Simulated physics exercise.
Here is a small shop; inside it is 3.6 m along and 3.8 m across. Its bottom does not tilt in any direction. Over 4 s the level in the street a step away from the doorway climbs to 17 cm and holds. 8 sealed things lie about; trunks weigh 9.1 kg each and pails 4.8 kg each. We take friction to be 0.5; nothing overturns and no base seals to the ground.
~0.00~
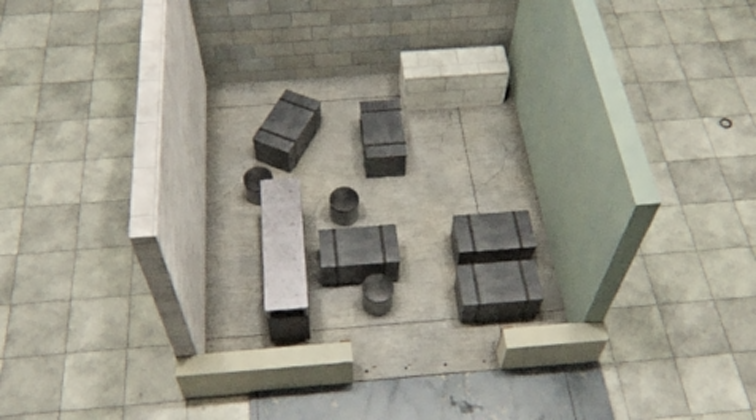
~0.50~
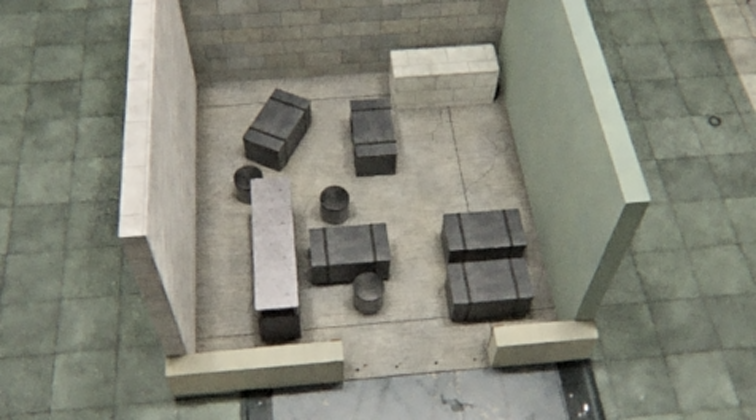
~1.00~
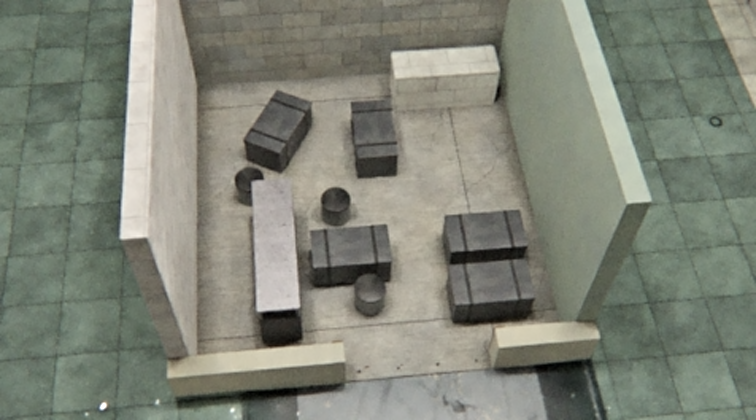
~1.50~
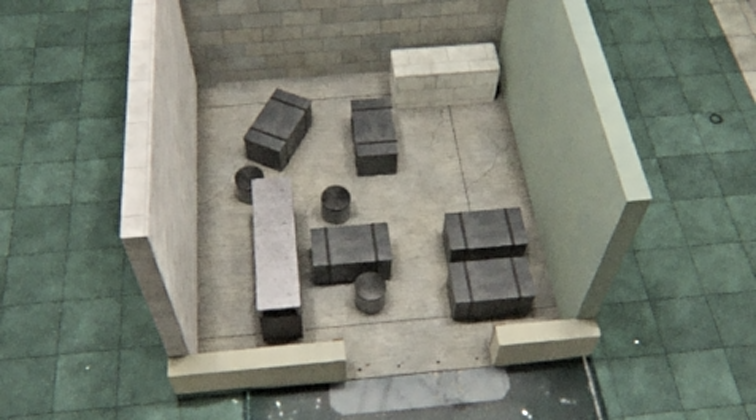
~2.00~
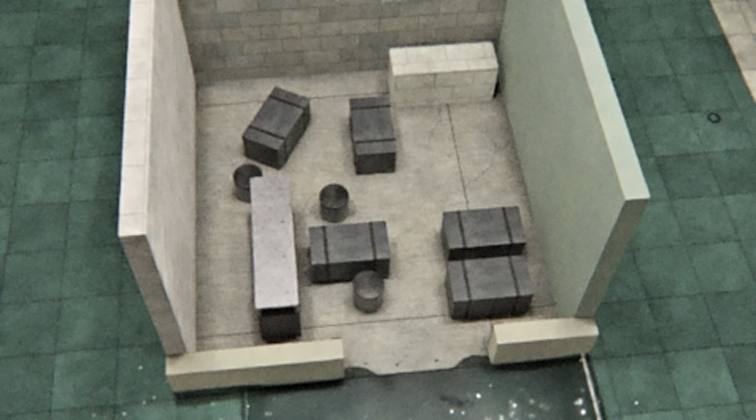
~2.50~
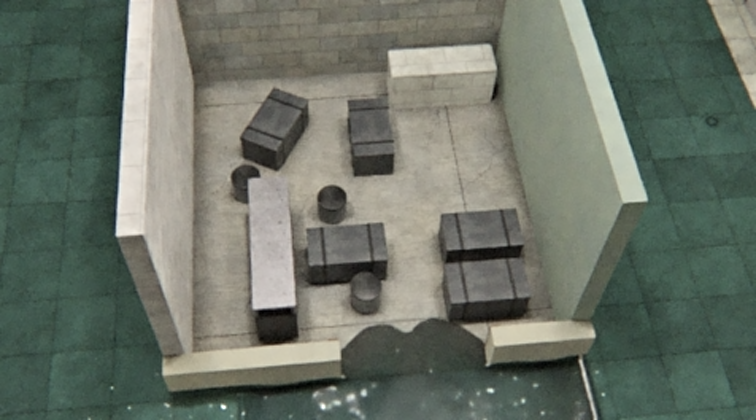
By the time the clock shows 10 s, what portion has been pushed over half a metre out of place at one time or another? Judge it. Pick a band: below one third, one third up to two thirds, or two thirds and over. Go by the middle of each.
The share is two thirds and over.
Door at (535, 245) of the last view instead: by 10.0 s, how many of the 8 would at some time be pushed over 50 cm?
Then the count would be 7.
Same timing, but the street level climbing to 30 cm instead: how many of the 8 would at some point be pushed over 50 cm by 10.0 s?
Under that setup the answer is 7.
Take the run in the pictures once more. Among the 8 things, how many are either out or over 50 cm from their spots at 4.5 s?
Answer: 0.
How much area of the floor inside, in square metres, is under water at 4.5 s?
At that time the wet patch spans about 5.0 m2.
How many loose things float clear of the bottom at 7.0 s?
The count is 4.
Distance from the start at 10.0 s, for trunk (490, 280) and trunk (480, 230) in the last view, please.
Respectively 40 and 150 centimetres.
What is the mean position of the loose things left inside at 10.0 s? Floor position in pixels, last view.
(310, 164).
After 3.5 s 0 of 8 are over 50 cm from their spots; 0 afloat.
After 4.5 s 0 of 8 are over 50 cm from their spots; 0 afloat.
After 7.0 s 6 of 8 are over 50 cm from their spots; 4 afloat.
After 10.0 s 6 of 8 are over 50 cm from their spots, and 7 have been at some point; 6 afloat.
